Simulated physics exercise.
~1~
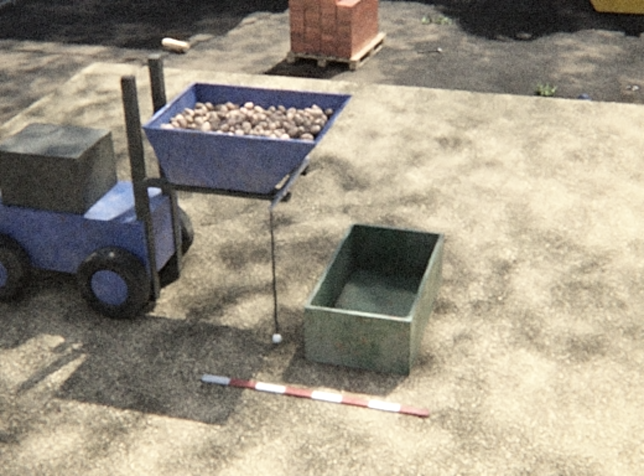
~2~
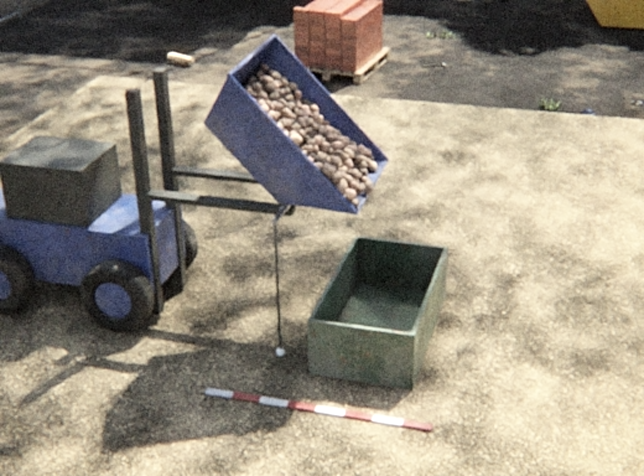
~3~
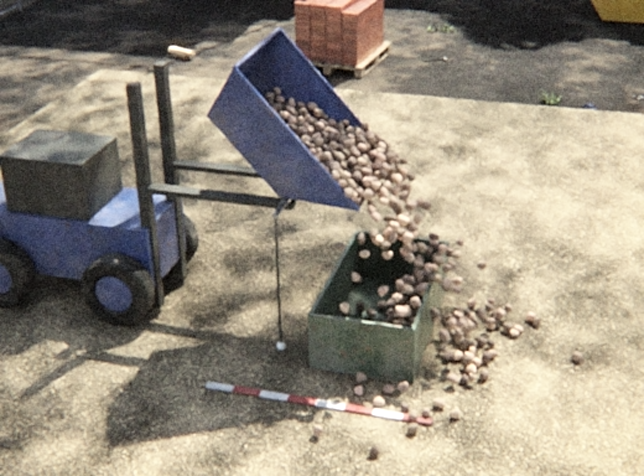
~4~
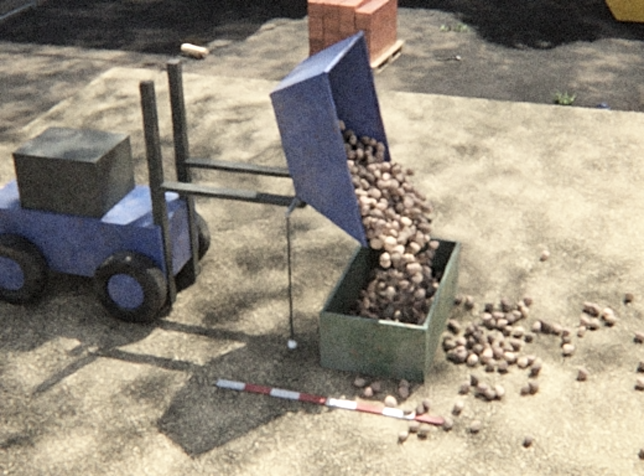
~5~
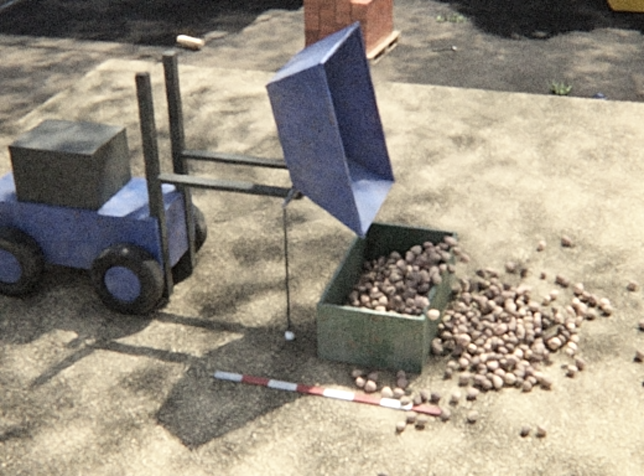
On sunlit, shadow-dappled sandy ground beside a dark paved strip, seen from above by a slightly swaying camera, a blue fork truck stands at left. It holds up a blue skip full of brownish round stones, left of an open green bin, with a red-and-white staff lying in front and orange bricks stacked behind. The skip tips steeply to the right, and the stones slide to its lower lip. They pour into and over the bin, scattering on the ground. The skip tilts further and empties, leaving most stones in the bin and many spread at its right.
